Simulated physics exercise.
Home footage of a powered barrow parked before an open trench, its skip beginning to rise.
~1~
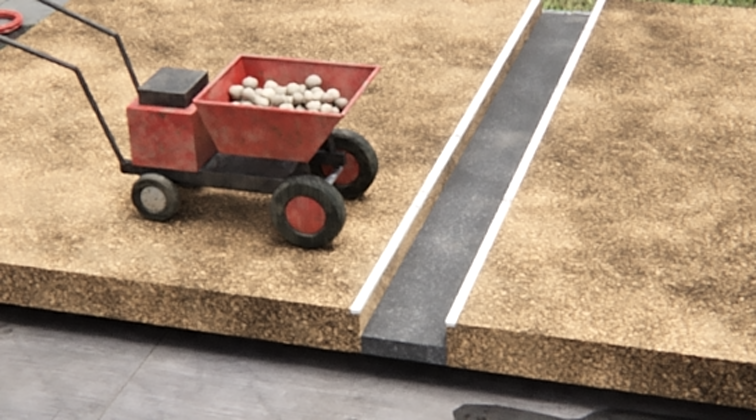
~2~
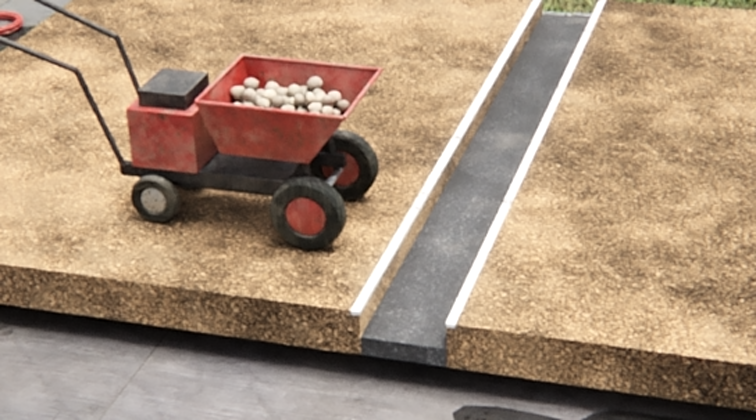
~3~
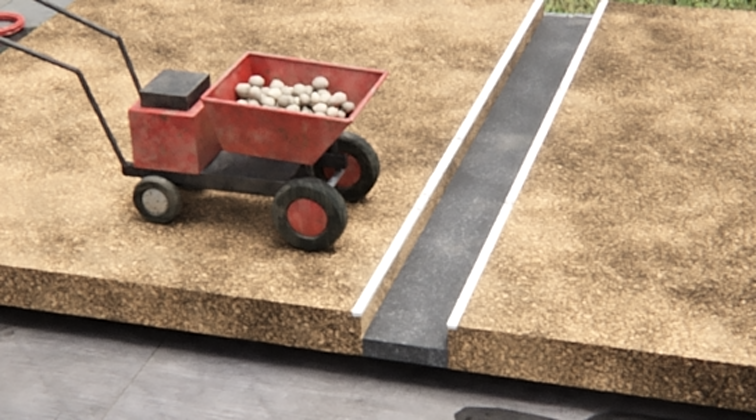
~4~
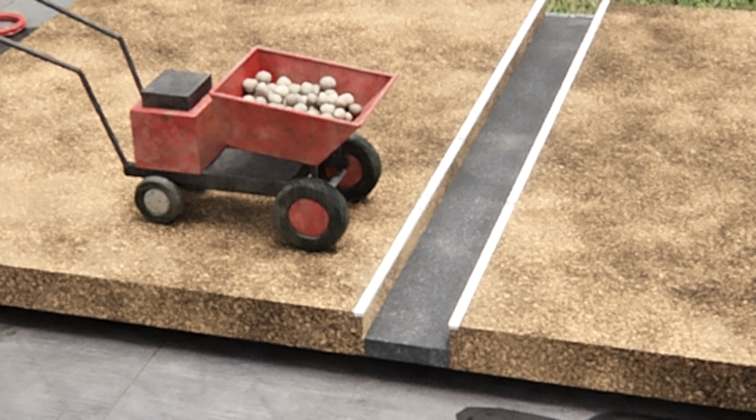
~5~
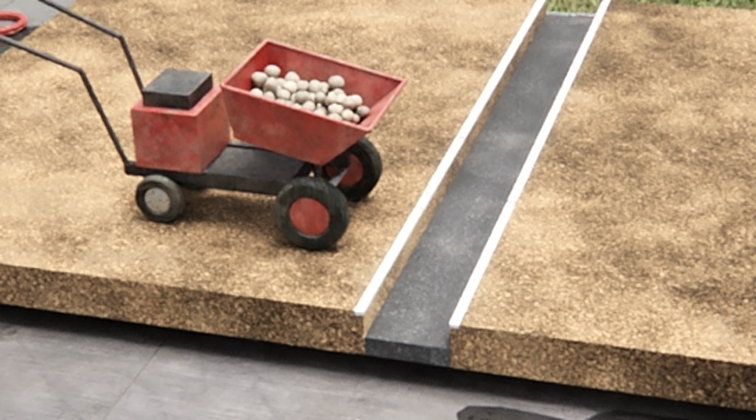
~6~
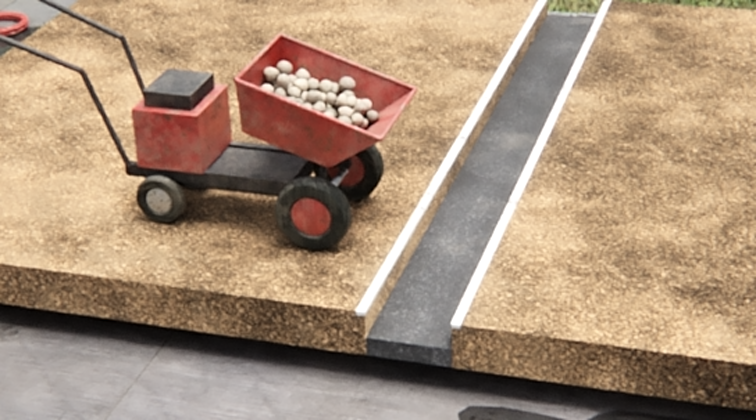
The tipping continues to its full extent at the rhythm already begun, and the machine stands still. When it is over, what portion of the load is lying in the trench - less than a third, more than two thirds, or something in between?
Result: A large part above two thirds reaches the trench.
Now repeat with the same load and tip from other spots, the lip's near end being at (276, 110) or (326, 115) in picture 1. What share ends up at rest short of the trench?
Near 20 % and 0 %.
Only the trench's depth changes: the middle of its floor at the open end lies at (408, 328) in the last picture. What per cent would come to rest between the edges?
I'd guess about 50 %.
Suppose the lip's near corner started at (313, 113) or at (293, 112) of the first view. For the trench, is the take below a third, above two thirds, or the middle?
Note - stop 1: Above two thirds; stop 2: Over two thirds.
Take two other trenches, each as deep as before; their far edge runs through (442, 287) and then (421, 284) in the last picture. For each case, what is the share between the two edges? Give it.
Close to 40 per cent in the first, close to 0 per cent in the second.
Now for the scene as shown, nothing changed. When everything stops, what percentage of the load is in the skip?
It is some 10 percent.
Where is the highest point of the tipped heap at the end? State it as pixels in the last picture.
I'd mark the summit at roughly pixel (505, 227).
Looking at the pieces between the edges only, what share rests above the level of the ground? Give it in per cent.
Roughly 15 percent of them.
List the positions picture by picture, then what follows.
The first picture shows lip of the skip at (342, 116), level; top of the load at (298, 100), river pebbles; first edge of the trench at (374, 277); far edge at (466, 289), the trench over half as wide as the skip, and shallow for its width.
The second picture shows lip of the skip at (344, 119), level; top of the load at (299, 101).
The third picture shows lip of the skip at (350, 122), tipped barely; top of the load at (269, 104).
The fourth picture shows lip of the skip at (359, 126), tipped a little; top of the load at (276, 101).
The fifth picture shows lip of the skip at (369, 131), tipped a little; top of the load at (284, 96).
The sixth picture shows lip of the skip at (381, 139), tipped clearly; top of the load at (283, 83); first edge of the trench at (379, 279); far edge at (471, 291).
Soon after the last picture, skip tipped steeply; all in the skip.
A little later, skip tipped right over; most in the skip; about a quarter in or heaped over the trench.
Later still, skip tipped right over; a small part in the skip; most in or heaped over the trench; a stray few beyond it.
At rest, skip tipped right over; a small part in the skip; most in or heaped over the trench; a stray few beyond it.
